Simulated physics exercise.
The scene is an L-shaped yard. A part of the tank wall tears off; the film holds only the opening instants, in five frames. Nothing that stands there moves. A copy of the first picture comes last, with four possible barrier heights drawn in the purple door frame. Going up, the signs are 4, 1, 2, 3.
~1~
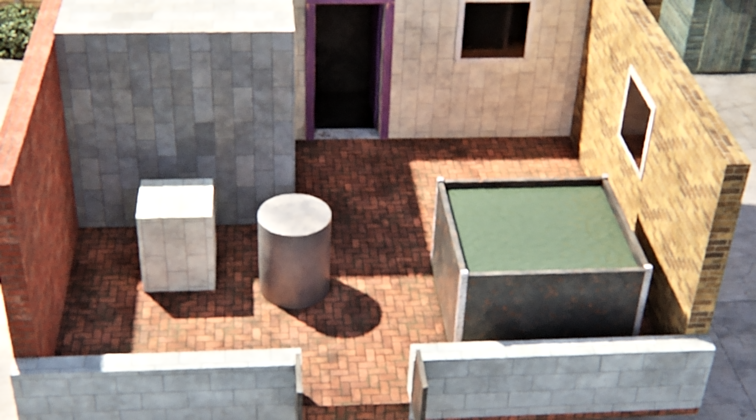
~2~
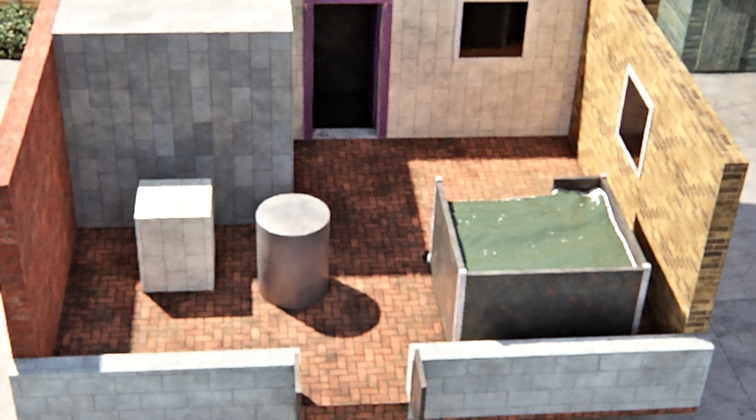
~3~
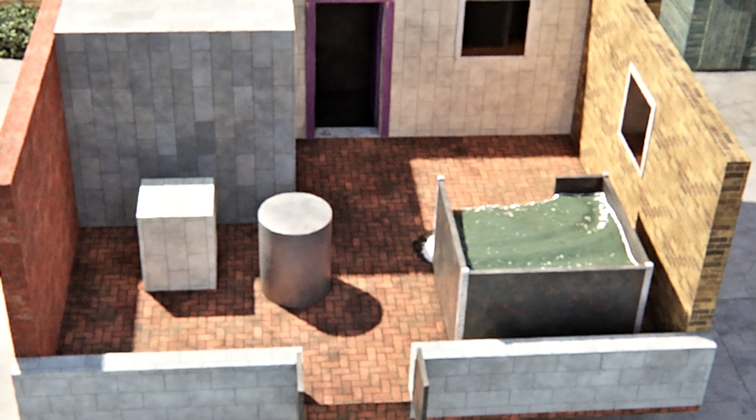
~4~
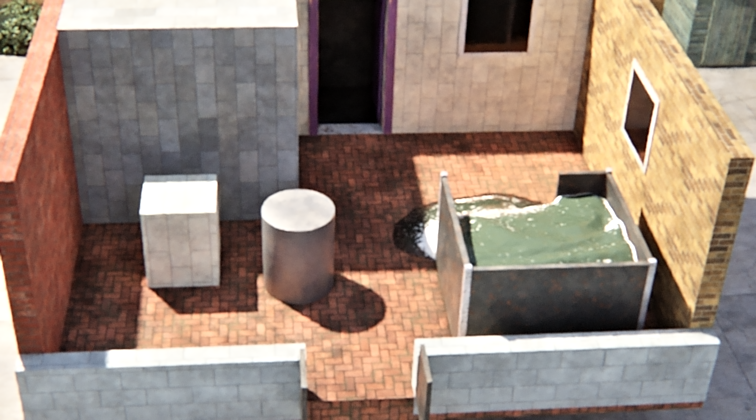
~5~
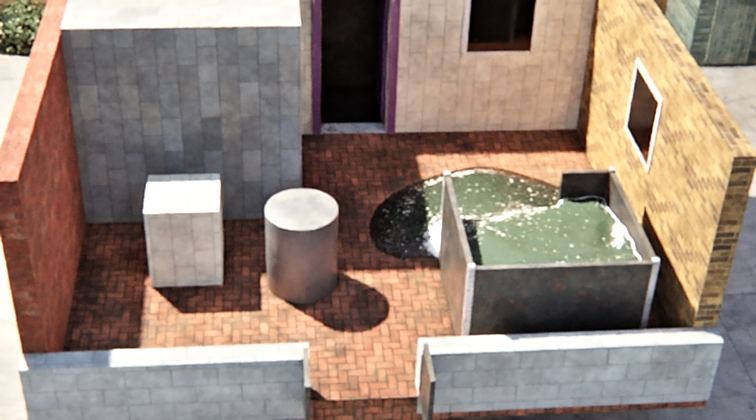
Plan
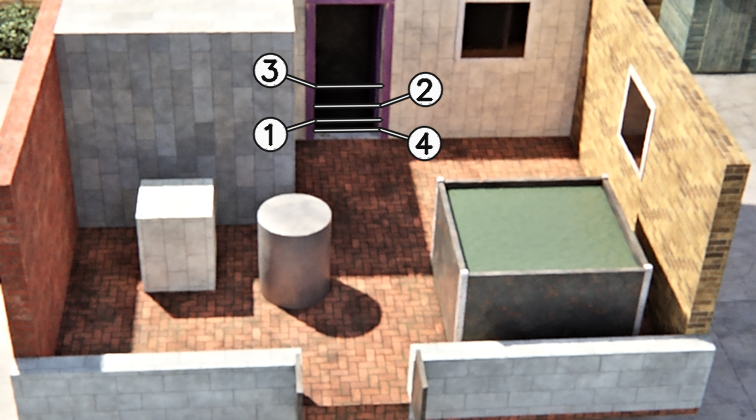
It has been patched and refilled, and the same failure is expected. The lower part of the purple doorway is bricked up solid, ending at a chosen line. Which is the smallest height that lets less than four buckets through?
2 is the one.
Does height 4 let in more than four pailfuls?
Yes.
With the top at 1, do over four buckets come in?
Yes.
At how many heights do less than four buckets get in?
Two of them.
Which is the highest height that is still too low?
That would be 1.
In white, 1 at (347, 120); 2 at (348, 106); 3 at (348, 86); 4 at (347, 130); from the bottom up 4, 1, 2, 3.
With 1, about 9 bucketfuls get in.
With 2, a splash gets over, under a bucket.
With 3, nothing gets over.
With 4, dozens of bucketfuls pour in.
